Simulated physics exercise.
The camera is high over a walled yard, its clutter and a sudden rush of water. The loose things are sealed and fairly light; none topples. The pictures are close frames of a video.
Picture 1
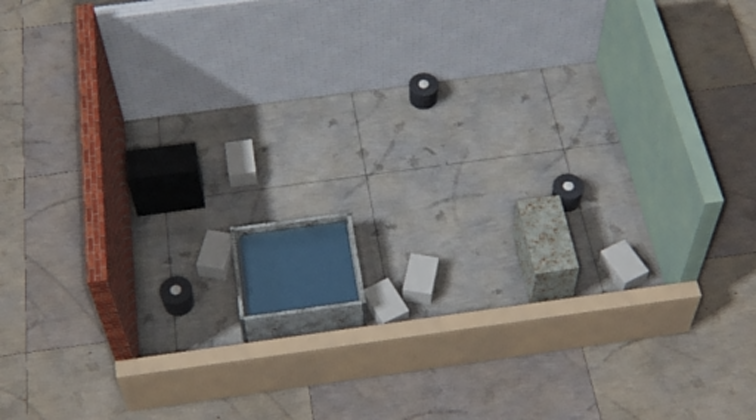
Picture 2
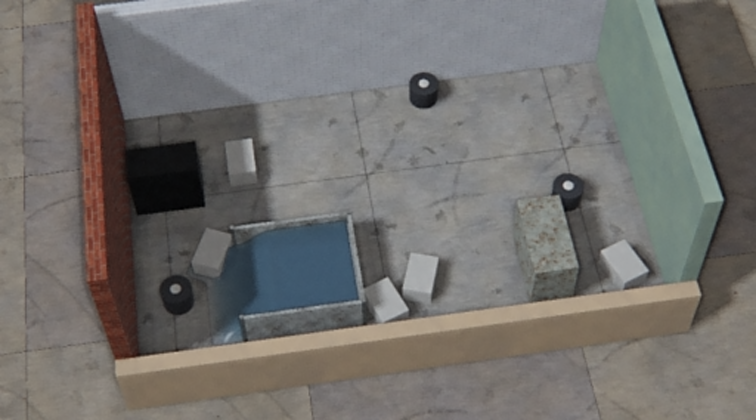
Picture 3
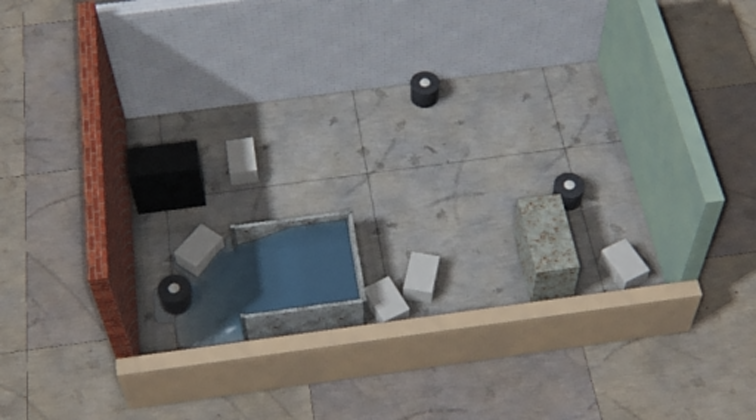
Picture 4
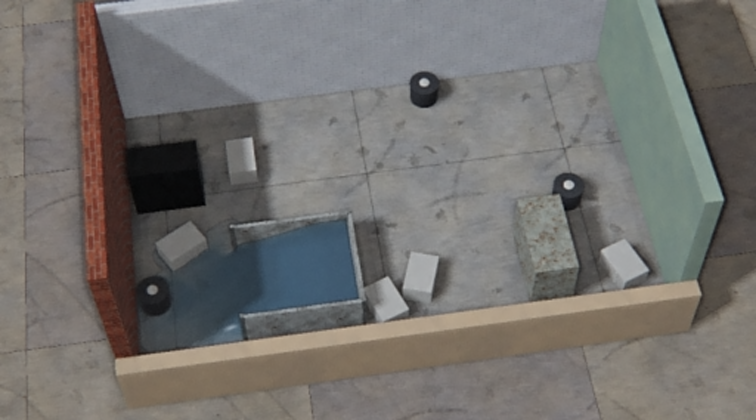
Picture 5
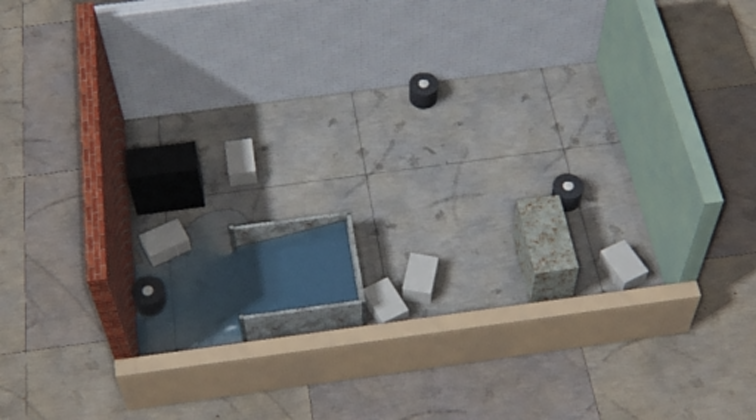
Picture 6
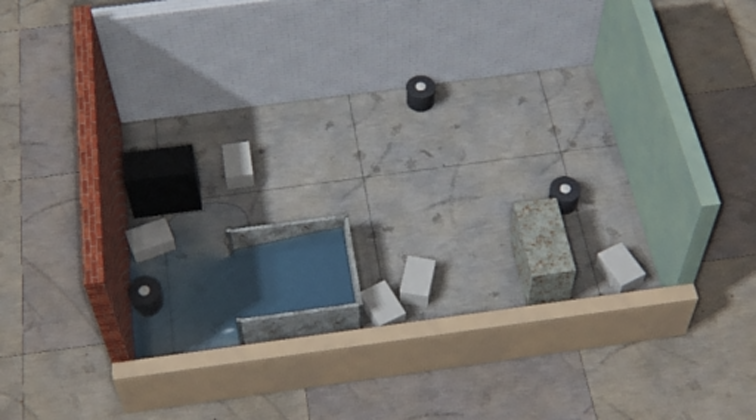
Water rushes left out of the stone basin, pushing a pale crate and a dark tub.
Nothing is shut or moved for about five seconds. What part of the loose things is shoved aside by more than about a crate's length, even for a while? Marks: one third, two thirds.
That comes to not even a third.
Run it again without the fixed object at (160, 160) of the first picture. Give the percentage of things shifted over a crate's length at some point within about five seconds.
I make it 50 per cent.
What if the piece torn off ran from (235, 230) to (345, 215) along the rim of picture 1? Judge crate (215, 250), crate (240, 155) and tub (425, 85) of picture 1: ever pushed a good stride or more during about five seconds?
One after the other: Under that, shifted that much, yes.
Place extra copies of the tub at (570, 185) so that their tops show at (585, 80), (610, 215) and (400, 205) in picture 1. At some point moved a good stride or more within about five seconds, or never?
In turn: No, less than that, shifted that much.
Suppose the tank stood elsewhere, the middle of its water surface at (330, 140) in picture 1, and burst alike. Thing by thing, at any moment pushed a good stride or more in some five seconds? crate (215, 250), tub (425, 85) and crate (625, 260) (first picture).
In turn: That far or more, pushed that far, no.
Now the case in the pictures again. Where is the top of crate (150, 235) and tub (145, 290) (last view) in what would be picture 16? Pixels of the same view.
Close to (241, 220) and (190, 240).
A moment on, 1 of 8 are well off their spots; 2 afloat.
Next, 2 of 8 are well off their spots; 1 afloat.
Later, 2 of 8 are well off their spots; 1 afloat.
In the end, 2 of 8 are well off their spots, and 2 have been at some point; 0 afloat.
